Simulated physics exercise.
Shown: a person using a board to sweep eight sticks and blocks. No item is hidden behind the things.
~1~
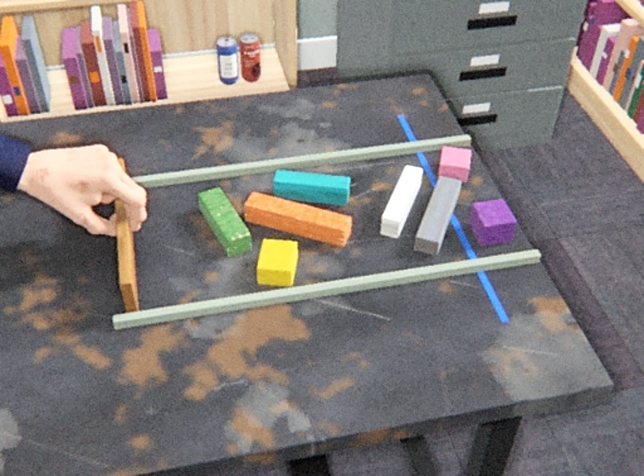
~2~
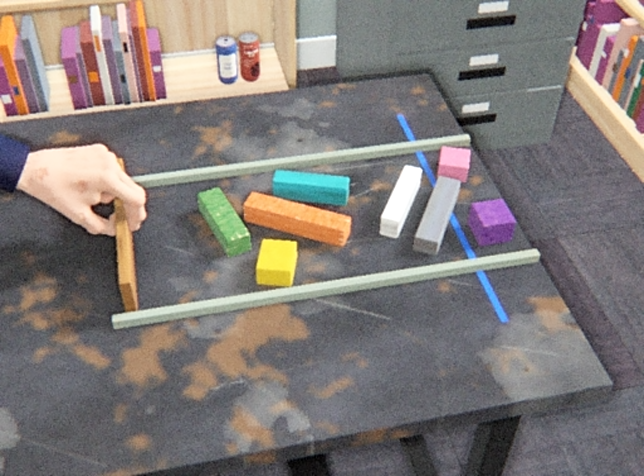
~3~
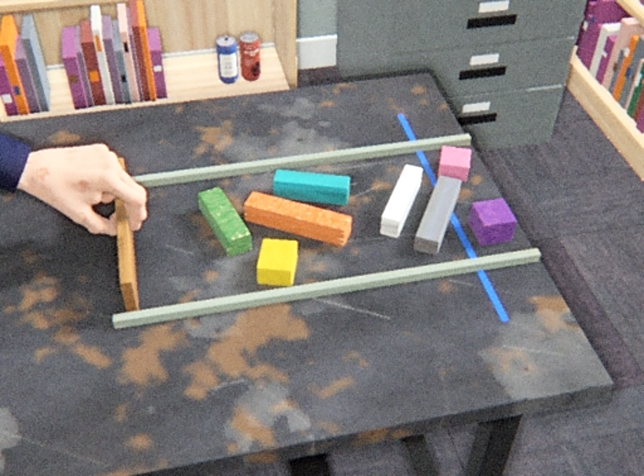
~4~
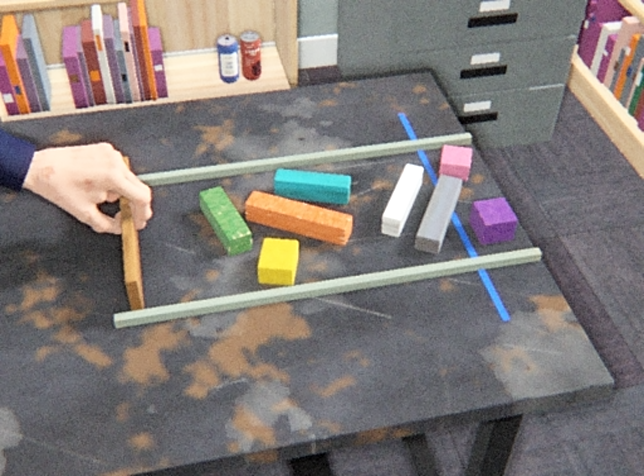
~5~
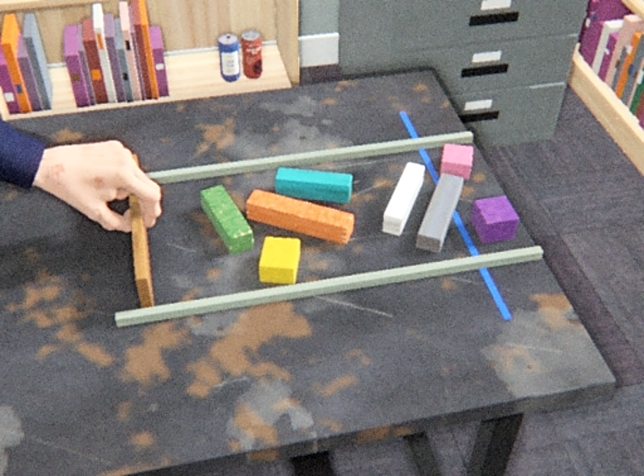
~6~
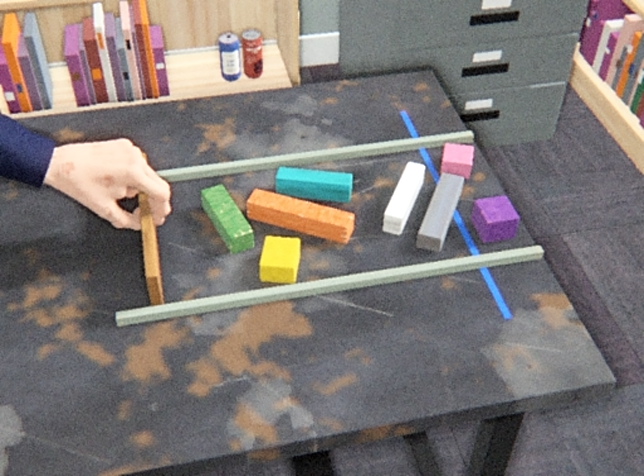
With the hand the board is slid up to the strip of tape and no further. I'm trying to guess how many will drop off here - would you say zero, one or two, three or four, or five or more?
I'd say three or four.
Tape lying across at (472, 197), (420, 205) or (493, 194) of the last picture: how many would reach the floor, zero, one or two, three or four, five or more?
Falls: Five or over; either one or two; five or over.
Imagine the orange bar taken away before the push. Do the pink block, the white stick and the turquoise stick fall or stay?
I'd say the pink block stays where it is, the white stick stays where it is, and the turquoise stick stays where it is.
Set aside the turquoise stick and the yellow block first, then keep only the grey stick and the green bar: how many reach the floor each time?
The first removal gives 3, the second gives 3.
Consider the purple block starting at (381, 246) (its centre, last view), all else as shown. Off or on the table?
So the purple block keeps its spot.
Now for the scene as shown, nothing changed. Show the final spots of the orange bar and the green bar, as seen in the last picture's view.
Orange bar: (492, 198); green bar: (456, 185).
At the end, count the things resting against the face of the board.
The count is 3.
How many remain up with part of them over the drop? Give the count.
My count gives 1.
A little later, none off yet; purple block at rest near (495, 219); pink block at rest near (457, 161); grey stick at rest near (441, 211).
Next, none off yet; purple block shifted about its own width near (522, 219); pink block shifted about its own width near (485, 156); grey stick shifted a little near (491, 209).
When it is over, the number that fall off is three or four; down, white stick, grey stick, pink block and purple block.
